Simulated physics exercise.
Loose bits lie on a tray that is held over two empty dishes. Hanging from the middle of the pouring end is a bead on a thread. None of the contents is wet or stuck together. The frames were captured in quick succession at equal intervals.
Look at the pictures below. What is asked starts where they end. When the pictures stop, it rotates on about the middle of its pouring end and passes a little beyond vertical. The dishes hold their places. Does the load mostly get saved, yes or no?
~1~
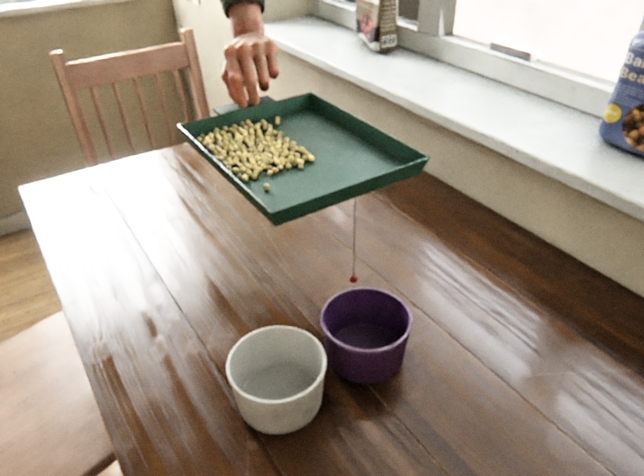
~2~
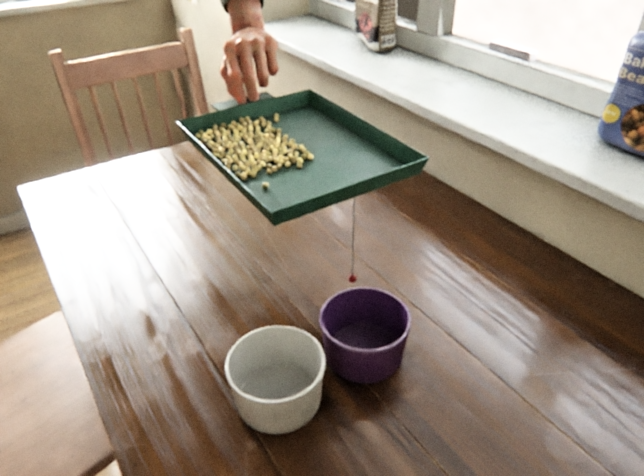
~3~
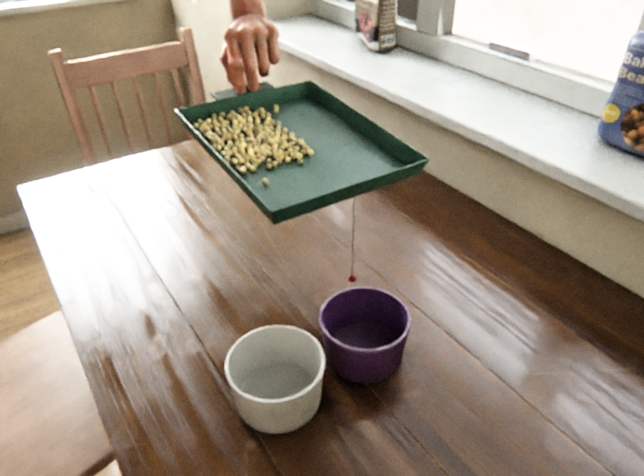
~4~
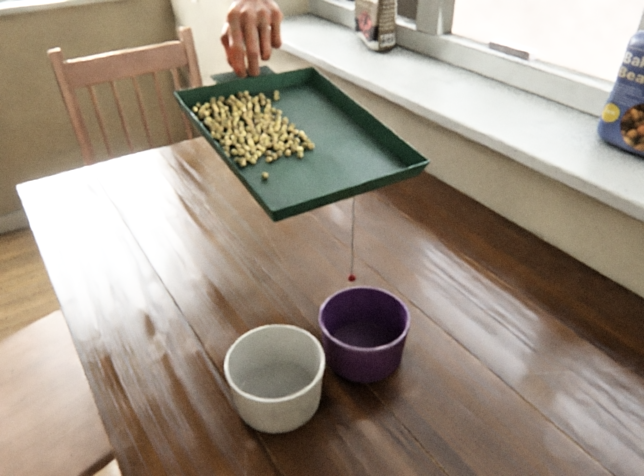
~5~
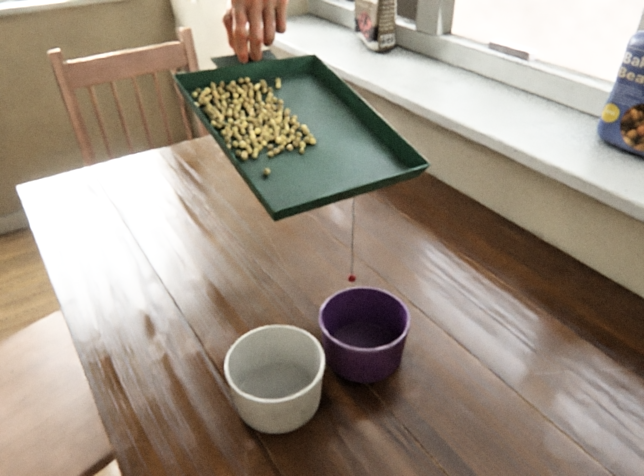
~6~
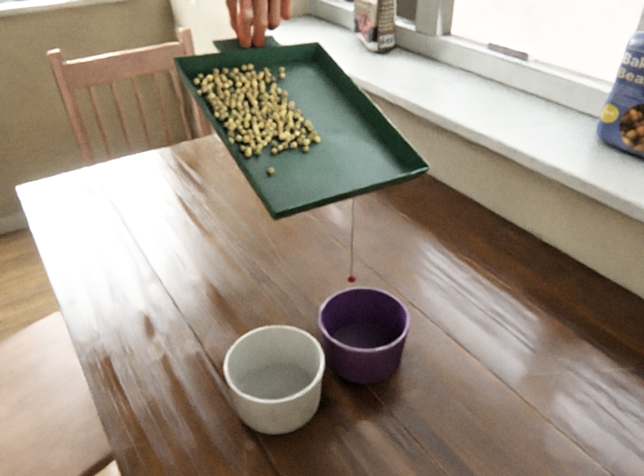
No, less than half is saved.
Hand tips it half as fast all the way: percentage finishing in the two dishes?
Close to 40 per cent.
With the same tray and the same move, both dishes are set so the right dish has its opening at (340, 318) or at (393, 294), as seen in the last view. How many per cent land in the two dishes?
It would be roughly 10 per cent, followed by roughly 60 per cent.
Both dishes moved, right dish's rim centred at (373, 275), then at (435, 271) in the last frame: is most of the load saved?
Taking the tries in order: A minor share, followed by a major share.
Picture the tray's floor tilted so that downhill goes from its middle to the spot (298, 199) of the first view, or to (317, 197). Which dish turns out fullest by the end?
Place one gives the leftmost dish, place two gives the leftmost dish.
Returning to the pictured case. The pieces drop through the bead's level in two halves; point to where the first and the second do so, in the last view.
It passes near (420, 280) first and then near (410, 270).
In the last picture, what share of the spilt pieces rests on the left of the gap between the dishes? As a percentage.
I make it about 0 percent or so.
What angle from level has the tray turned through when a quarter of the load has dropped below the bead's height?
About 75° of tilt.
Soon after the last picture, tray tipped steeply; about two thirds on the tray; a stray few in the right dish; a stray few outside both; about a quarter in the air.
A little later, tray tipped past a quarter turn; about a quarter on the tray; a small part in the right dish; about a third outside both; about a quarter in the air.
Later still, tray tipped past a quarter turn; about a third in the right dish; about two thirds outside both.
At rest, tray tipped past a quarter turn; none in the left dish; about a third in the right dish; about two thirds outside both.
